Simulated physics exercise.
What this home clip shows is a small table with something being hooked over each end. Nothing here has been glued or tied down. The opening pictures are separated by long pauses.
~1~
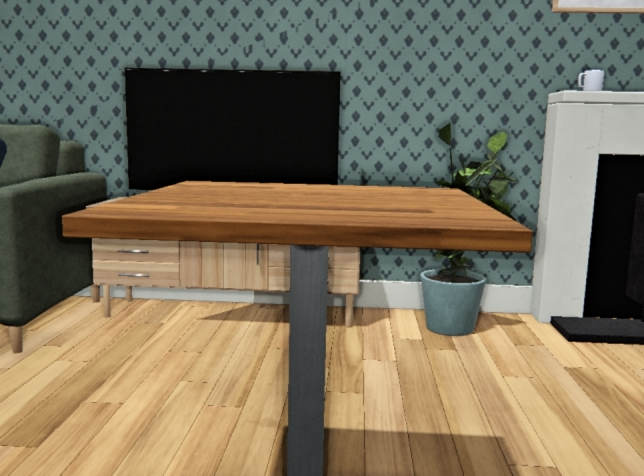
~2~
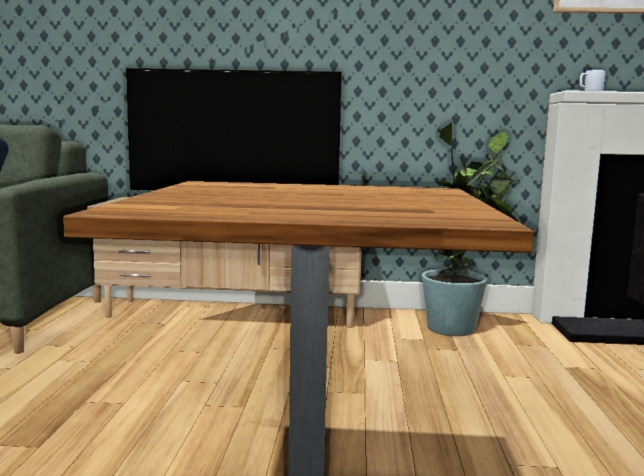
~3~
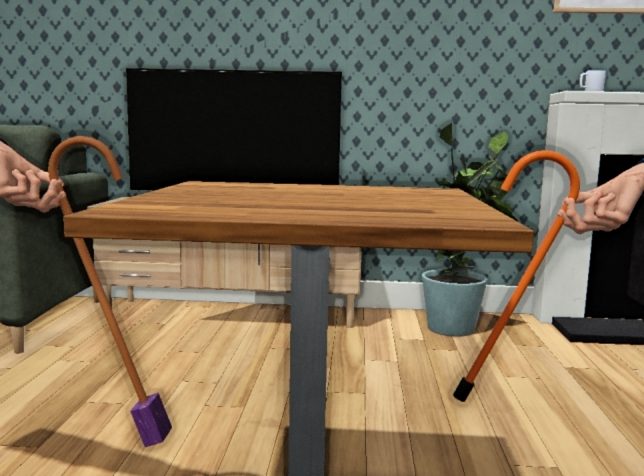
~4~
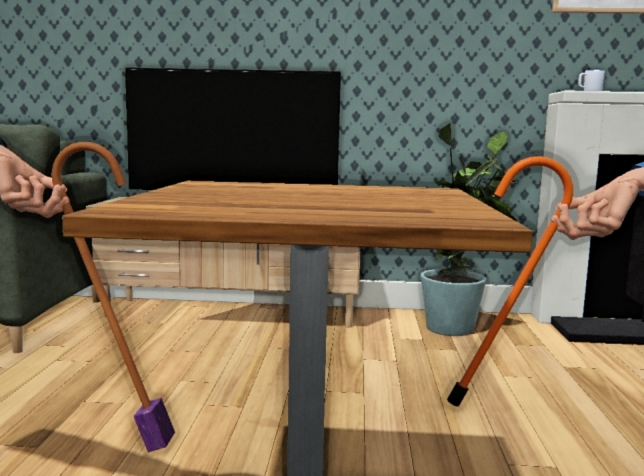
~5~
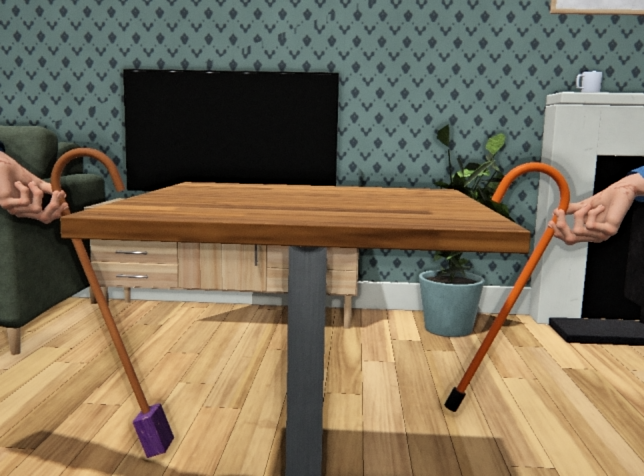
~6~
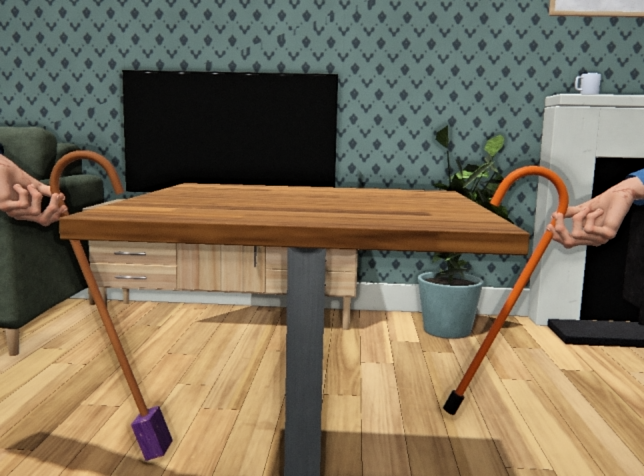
Two hands, one on each side, appeared at a wooden table holding orange hooked canes, the left one with a purple block at its lower end, and then shifted only slightly beside the table's ends.
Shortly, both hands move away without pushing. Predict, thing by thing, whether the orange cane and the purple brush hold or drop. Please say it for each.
In the end orange cane: Fallen. Purple brush: Fallen.
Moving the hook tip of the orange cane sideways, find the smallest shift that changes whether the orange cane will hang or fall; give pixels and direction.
Go left by close to 12 pixels and it flips.
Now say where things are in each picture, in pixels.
In the first frame, table (310, 207).
In the second frame, table (311, 207).
In the third frame, still on the way; orange cane (495, 275); table (311, 207).
In the fourth frame, still on the way; purple brush (131, 295); table (310, 207).
In the fifth frame, still on the way; orange cane (486, 285); table (309, 208).
In the sixth frame, in place, still held; orange cane (484, 288); purple brush (129, 303); table (308, 209).
Then, 0.32 s past the last view, orange cane come down near (475, 467); purple brush come down near (120, 412).
Then, 0.52 s past the last view, orange cane in the air; purple brush in the air near (65, 440).
Then, 0.68 s past the last view, orange cane come down; purple brush in the air.
Finally, the orange cane slips off; the purple brush slips off.
